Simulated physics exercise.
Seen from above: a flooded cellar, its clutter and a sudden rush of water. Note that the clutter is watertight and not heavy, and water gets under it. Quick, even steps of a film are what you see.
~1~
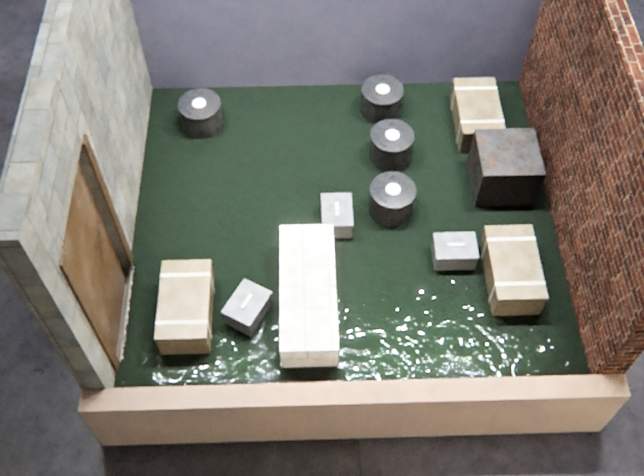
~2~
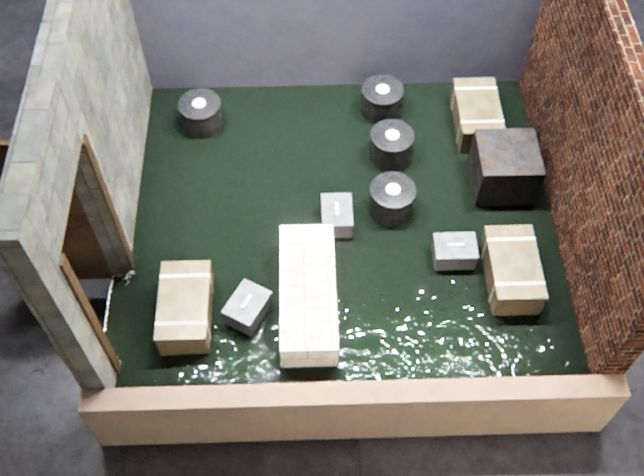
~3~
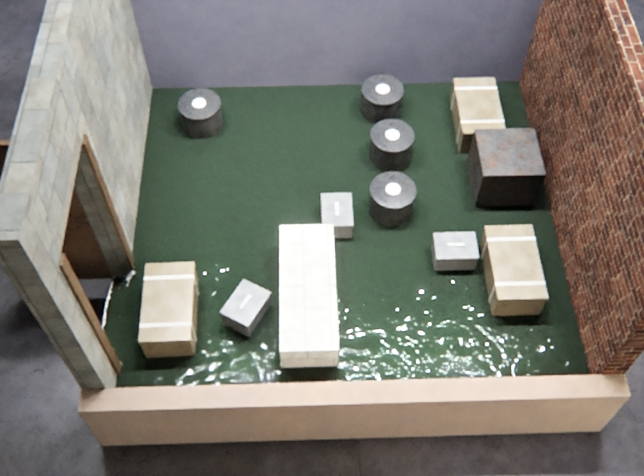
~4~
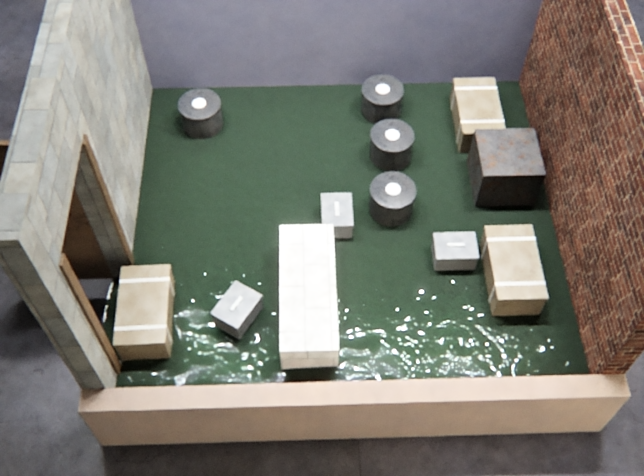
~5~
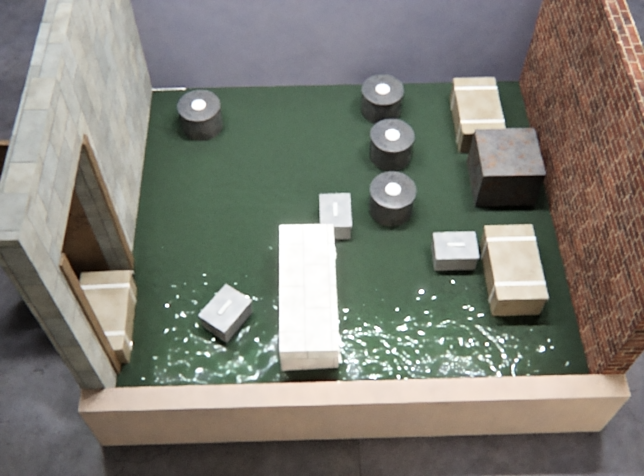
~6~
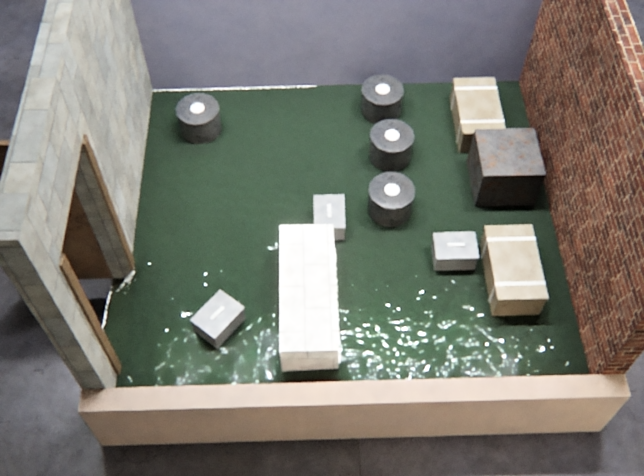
Dark green water covers the floor of a cellar-like room, seen from above by a still camera, with a grey wall and doorway left and brick right. Tan crates, grey totes, dark round drums, a dark box and a long white block stand about. The door opens, the lower-left crate slides out through it, and the nearby tote drifts left, turning, before the middle one shifts slightly.
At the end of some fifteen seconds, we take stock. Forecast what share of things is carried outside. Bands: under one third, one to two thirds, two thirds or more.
My guess is that a middling share is carried off, one to two thirds.
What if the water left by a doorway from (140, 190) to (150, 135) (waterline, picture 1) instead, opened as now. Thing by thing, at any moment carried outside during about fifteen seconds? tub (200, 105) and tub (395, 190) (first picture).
Swept away, held back.
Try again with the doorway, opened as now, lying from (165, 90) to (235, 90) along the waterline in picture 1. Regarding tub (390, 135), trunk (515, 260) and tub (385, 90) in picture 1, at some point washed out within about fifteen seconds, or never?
Taking them in turn, the first is flushed away, the second is held back and the third is flushed away.
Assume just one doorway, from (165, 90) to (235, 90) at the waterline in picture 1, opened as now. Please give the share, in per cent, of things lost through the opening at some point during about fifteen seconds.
Some 30 in a hundred.
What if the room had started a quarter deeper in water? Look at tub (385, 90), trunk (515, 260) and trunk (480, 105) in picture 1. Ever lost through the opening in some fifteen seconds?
As listed: Remained, remained, remained.
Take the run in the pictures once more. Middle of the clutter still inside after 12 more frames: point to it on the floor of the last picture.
Roughly (328, 210).
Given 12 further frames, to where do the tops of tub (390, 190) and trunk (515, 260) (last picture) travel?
Close to (291, 190) and (486, 258).
A moment on, 1 of 10 are out; 9 afloat.
Next, 2 of 10 are out; 8 afloat.
Later, 3 of 10 are out; 7 afloat.
In the end, 5 of 10 are out; 5 afloat.
